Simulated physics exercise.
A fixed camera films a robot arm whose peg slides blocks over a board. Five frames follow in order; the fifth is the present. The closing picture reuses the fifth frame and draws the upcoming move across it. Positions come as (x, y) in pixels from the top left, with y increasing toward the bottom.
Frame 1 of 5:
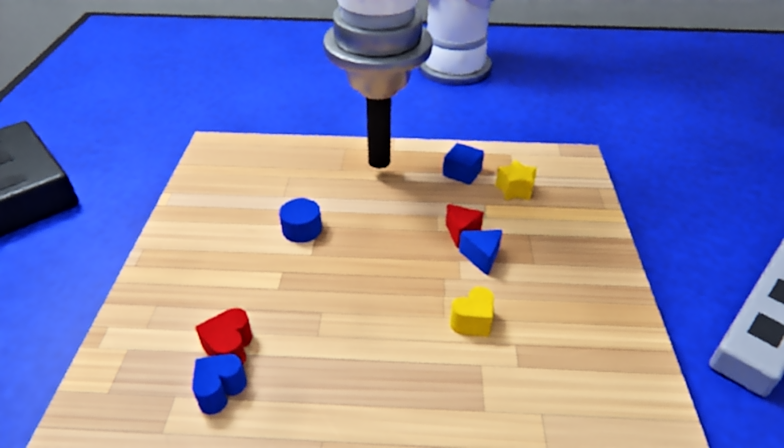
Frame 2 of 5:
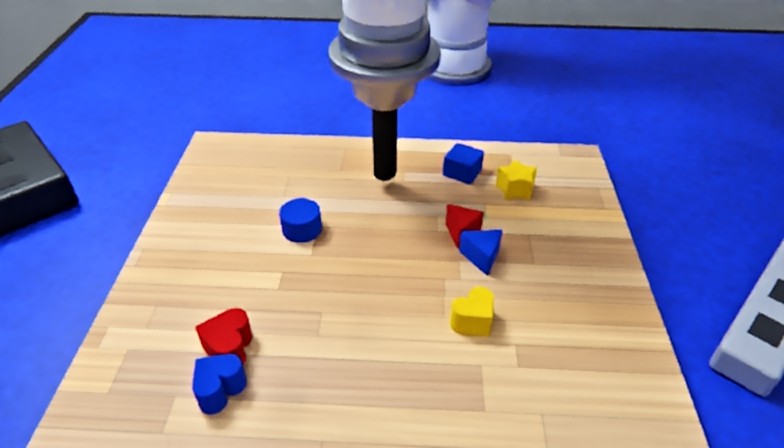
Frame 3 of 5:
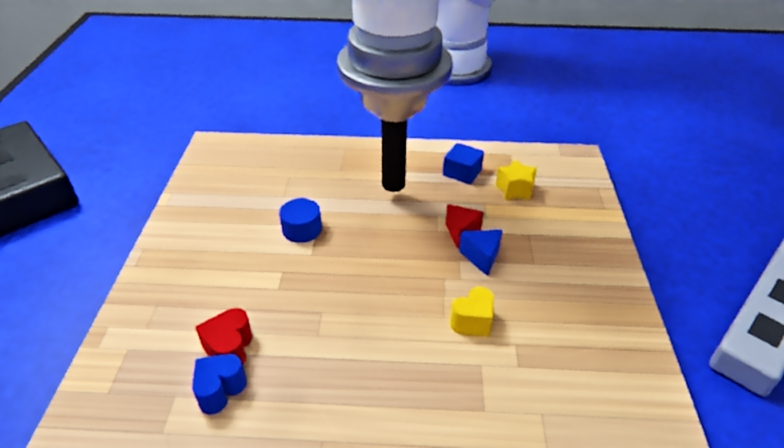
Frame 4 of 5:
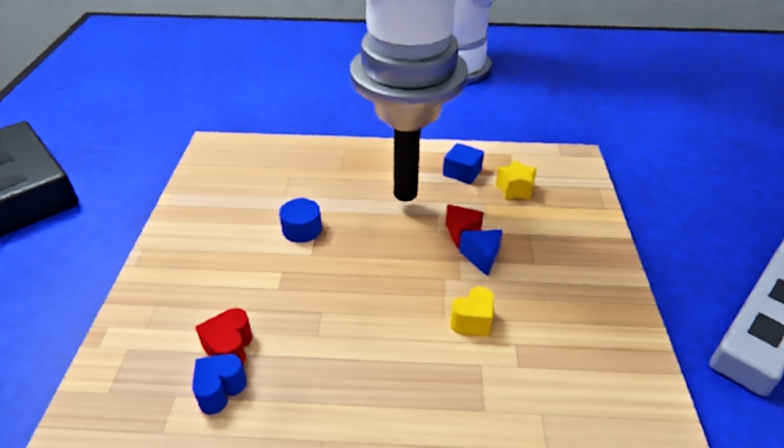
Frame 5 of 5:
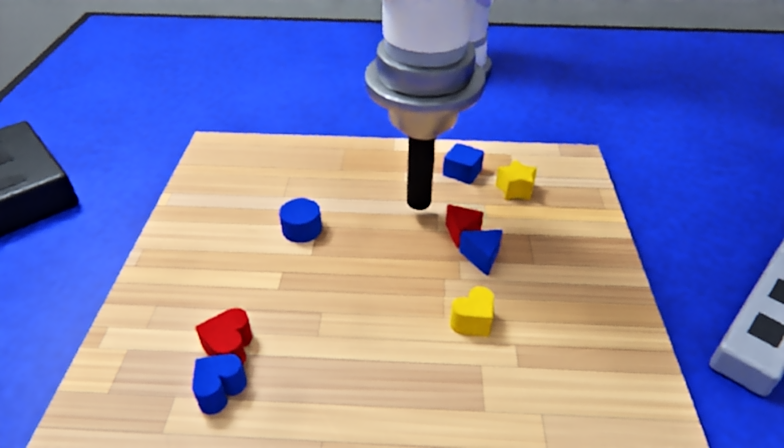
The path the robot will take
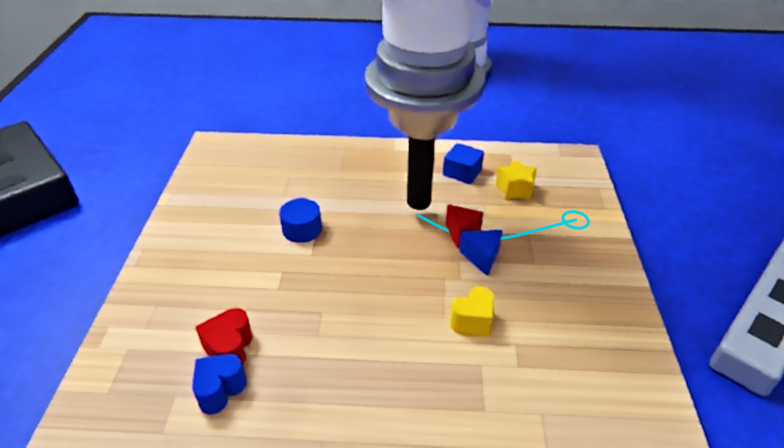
A light wooden board lies on a bright blue surface, seen from above at an angle by a still camera. Red and blue hearts sit at lower left, a blue cylinder at upper left, and a yellow heart, red and blue triangular blocks, a blue block and a yellow star on the right. A robot arm's black peg slides steadily rightward and nearer, toward the red triangular block, touching nothing.
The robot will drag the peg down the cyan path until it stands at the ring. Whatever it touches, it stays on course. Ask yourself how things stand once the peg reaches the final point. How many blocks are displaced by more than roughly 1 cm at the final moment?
The way I see it, the answer is one.
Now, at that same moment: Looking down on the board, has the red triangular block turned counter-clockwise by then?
I believe not.
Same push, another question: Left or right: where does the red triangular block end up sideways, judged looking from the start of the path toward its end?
Well, taking the path from its start to its end as straight ahead, the red triangular block moves to the right.
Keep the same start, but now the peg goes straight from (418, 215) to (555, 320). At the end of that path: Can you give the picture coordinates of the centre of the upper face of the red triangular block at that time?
At the end it should sit near (483, 218).
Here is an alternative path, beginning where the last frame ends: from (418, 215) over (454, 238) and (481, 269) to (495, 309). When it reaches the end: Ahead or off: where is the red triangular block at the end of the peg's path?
It ends up beside or behind the peg.
The line goes from (418, 215) by way of (468, 237) and (525, 233) to (576, 220).
What follows on the original path. One third of the way, peg at (470, 225); red triangular block at (498, 221), turned 45° clockwise.
Two thirds of the way, peg at (528, 221); red triangular block at (548, 228), turned 75° clockwise; blue triangular block at (488, 241), turned 15° clockwise.
At the end, peg at (579, 208); red triangular block at (549, 228), turned 80° clockwise; blue triangular block at (488, 241), turned 15° clockwise; yellow star unmoved.
